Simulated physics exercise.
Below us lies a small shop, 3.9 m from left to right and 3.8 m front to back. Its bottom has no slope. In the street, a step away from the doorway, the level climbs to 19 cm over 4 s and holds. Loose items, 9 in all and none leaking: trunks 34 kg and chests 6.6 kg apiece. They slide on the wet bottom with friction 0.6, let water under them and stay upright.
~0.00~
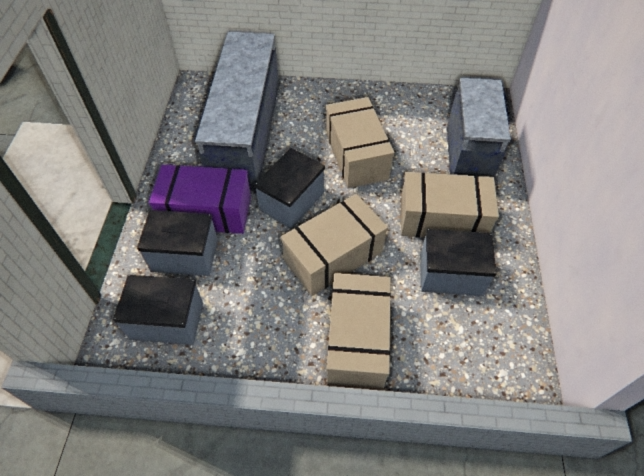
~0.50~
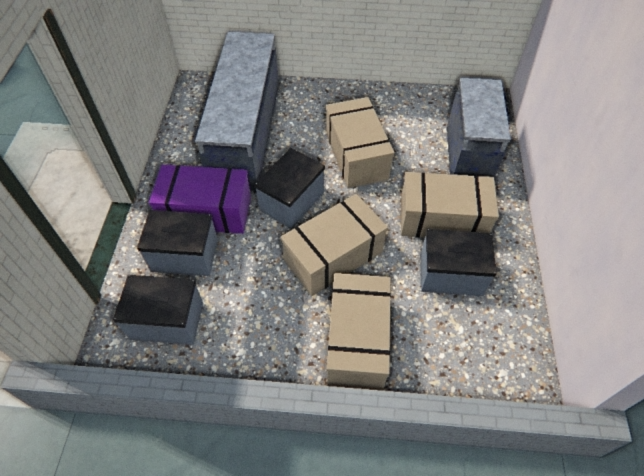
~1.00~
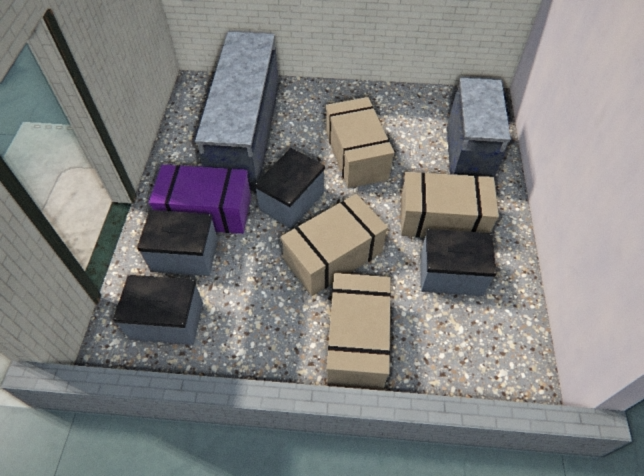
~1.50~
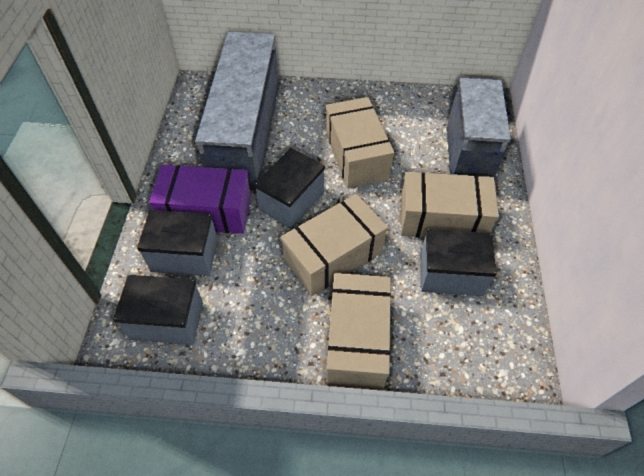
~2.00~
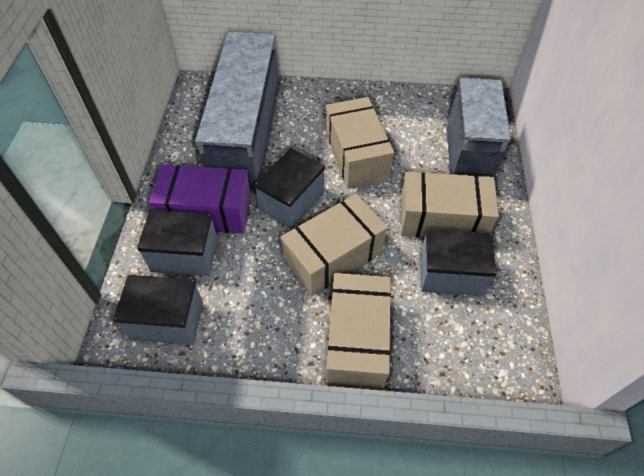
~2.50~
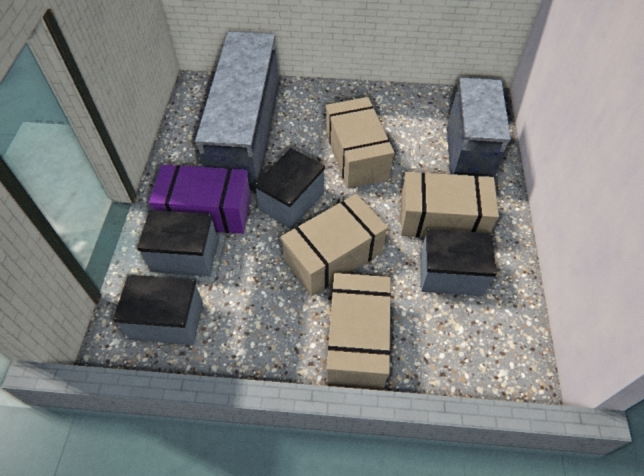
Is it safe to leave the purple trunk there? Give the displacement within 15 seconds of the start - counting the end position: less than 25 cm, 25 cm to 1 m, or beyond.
Purple trunk travels far.
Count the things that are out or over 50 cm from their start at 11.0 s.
5 of them.
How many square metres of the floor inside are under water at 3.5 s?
Roughly 1.5 m2.
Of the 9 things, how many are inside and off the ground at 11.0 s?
At that moment 5.
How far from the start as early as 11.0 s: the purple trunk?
About 50 cm.
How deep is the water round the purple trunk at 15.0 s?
About 13 cm.
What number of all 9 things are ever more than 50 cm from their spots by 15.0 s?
8 of them.
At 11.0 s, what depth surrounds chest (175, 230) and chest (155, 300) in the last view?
About 11 and 10 cm.
After 3.5 s the purple trunk is near (199, 186), 0.0 m from its start, aground; 0 afloat.
After 6.8 s the purple trunk is near (199, 186), 0.0 m from its start, aground; 2 afloat.
After 11.0 s the purple trunk is near (257, 199), 0.5 m from its start, aground; 5 afloat.
After 15.0 s the purple trunk is near (350, 186), 1.4 m from its start, afloat; 9 afloat.
